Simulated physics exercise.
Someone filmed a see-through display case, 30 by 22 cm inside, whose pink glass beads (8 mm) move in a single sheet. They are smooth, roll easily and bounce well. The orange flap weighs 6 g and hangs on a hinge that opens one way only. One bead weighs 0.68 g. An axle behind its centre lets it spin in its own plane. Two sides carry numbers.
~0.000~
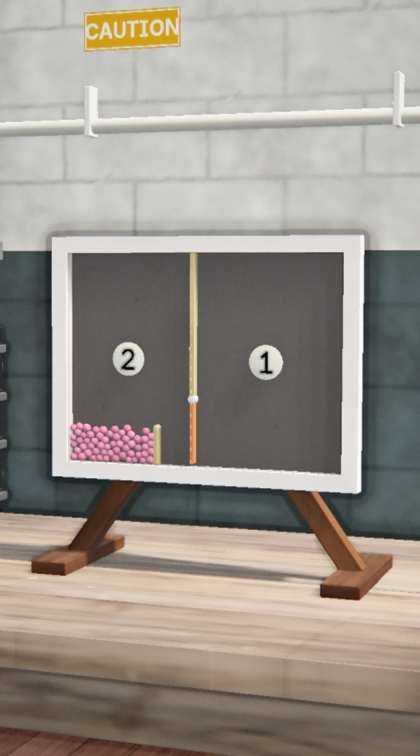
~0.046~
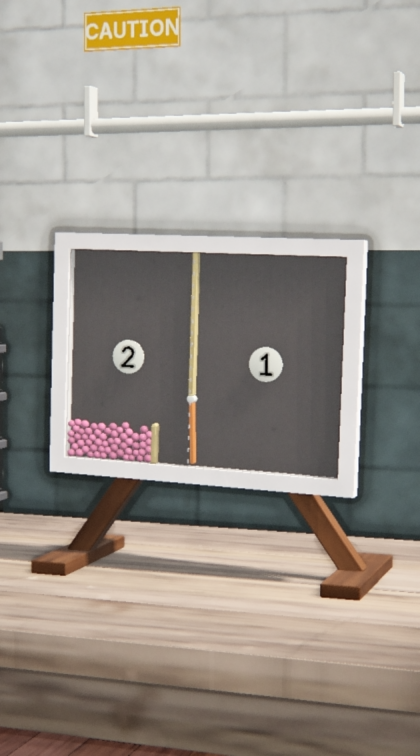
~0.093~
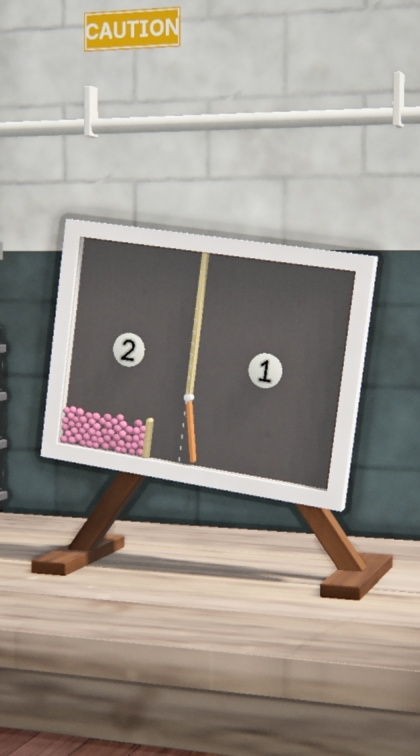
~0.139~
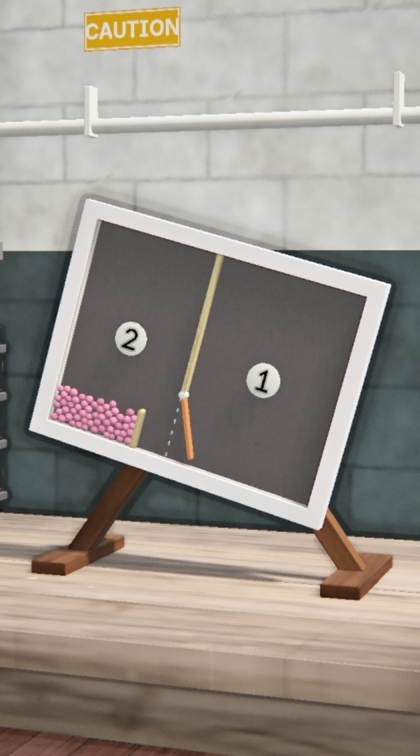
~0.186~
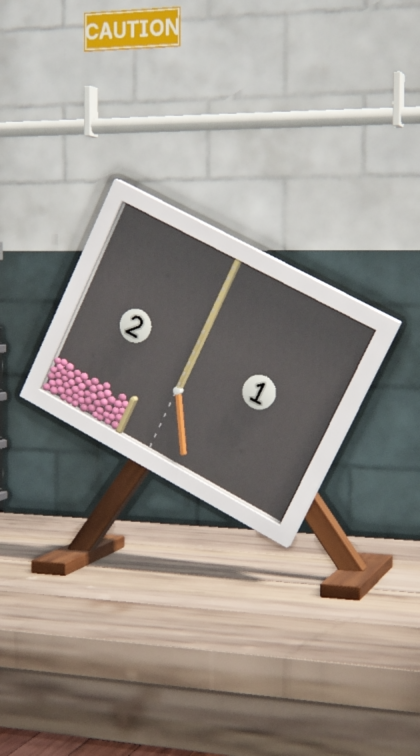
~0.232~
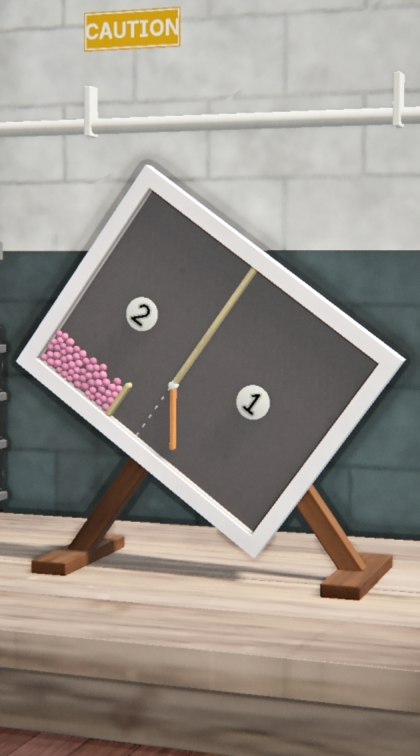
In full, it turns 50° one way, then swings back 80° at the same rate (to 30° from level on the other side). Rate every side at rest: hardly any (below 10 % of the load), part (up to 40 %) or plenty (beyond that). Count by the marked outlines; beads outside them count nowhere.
No. 1: Hardly any; no. 2: Plenty.
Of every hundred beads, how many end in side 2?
About 100 per cent.
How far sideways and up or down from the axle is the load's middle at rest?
Some 4 cm left and 13 cm below.
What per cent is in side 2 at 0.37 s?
Roughly 100 per cent.
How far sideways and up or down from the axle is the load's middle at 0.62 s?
Some 10 cm left and 7 cm below.
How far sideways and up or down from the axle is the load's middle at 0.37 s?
Some 13 cm left and 2 cm above.
By 0.37 s, it stands 50° clockwise; the beads' middle is 13 cm left of and 2 cm above the centre; no. 2, 100 %; orange flap open 33°.
By 0.62 s, it stands 9° clockwise; the beads' middle is 10 cm left of and 7 cm below the centre; no. 2, 100 %; orange flap open 19°.
By 0.87 s, it stands 30° anticlockwise; the beads' middle is 4 cm left of and 13 cm below the centre; no. 2, 100 %; orange flap shut.
All still by 1.6 s, it stands 30° anticlockwise; no. 1, 0 %, no. 2, 100 %; orange flap shut.
